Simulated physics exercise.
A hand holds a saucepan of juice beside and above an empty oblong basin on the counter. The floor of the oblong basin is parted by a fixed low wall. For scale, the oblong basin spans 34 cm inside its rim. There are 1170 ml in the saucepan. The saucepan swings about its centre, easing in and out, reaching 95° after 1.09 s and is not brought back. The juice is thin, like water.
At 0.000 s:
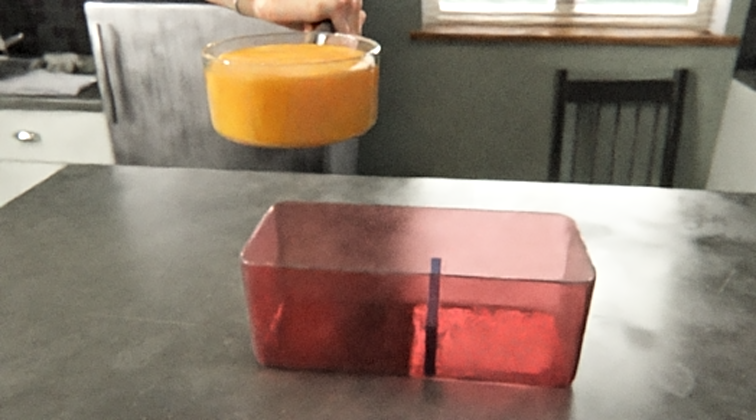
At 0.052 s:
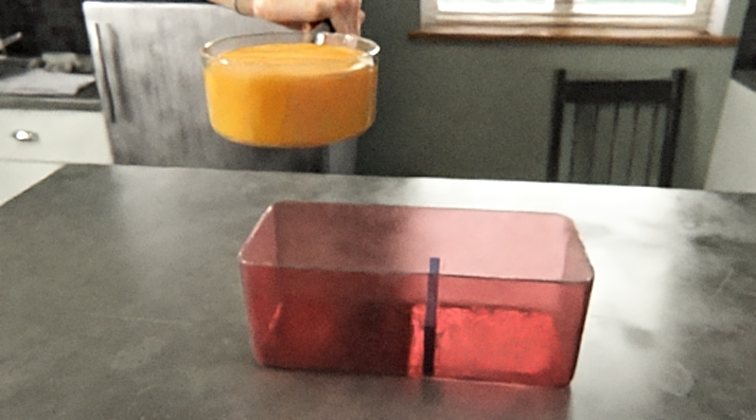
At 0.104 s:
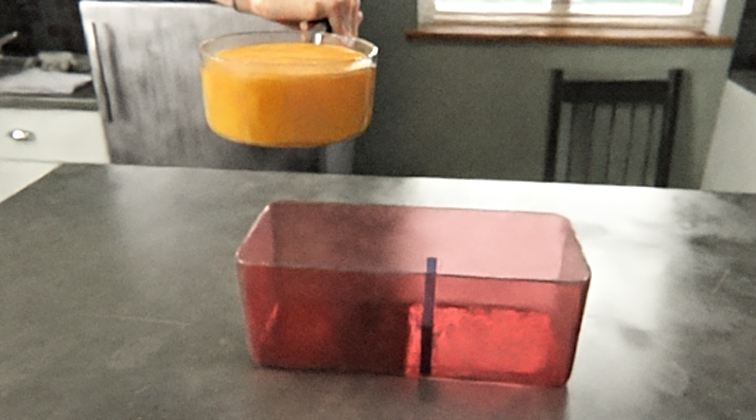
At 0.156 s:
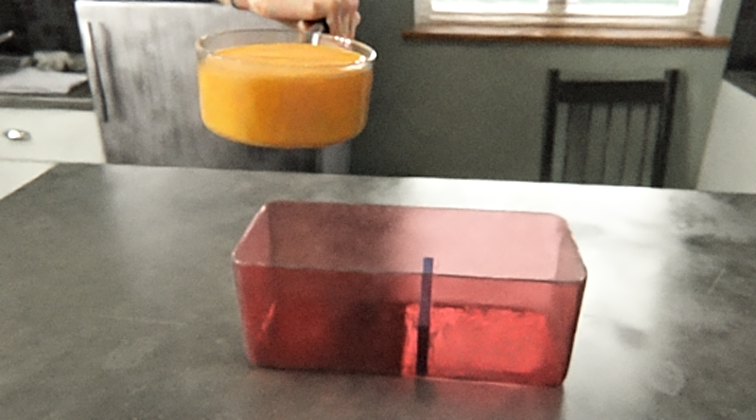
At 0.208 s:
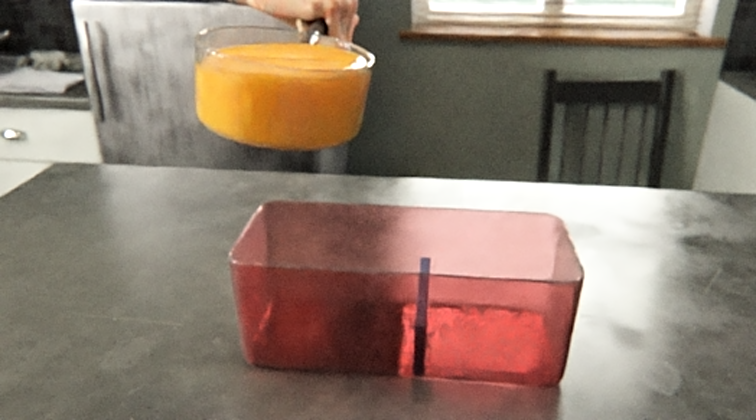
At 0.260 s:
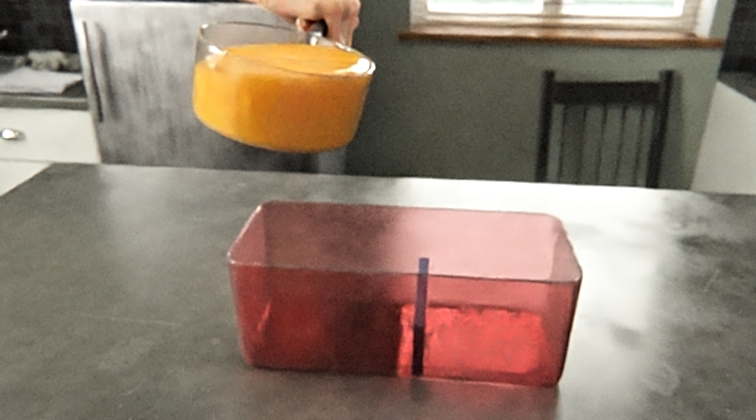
A glass saucepan of orange juice, held by a hand above and to the left of an empty red see-through basin on a dark counter, tilted slightly down to the right.
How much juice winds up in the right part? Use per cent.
About 63 per cent.
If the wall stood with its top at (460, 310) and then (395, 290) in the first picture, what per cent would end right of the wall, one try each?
First 40, then 90 per cent.
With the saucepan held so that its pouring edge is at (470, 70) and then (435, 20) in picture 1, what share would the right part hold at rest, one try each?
In turn about 90 and 95 per cent.
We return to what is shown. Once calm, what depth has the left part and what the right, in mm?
Some 16 mm on the left and 38 mm on the right.
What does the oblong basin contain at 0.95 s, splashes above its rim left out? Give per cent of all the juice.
Some 78 per cent.
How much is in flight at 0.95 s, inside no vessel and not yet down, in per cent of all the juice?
Some 10 per cent.
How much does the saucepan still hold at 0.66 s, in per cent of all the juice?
Near 52 in a hundred.
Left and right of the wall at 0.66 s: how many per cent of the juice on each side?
Some 3 per cent left and 12 right.
Then, 0.66 s in, the tilt is 63° and 53 per cent is still to pour, 3 is left of the wall and 11 right of it.
Then, 0.95 s in, the tilt is 91° and 12 per cent is still to pour, 17 is left of the wall and 62 right of it.
Then, 1.26 s in, the tilt is 95° and 2 per cent is still to pour, 33 is left of the wall and 63 right of it.
Then, 1.59 s in, the tilt is 95° and 0 per cent is still to pour, 36 is left of the wall and 63 right of it.
Finally, 37 per cent lies left of the wall, 63 right of it and 0 outside.
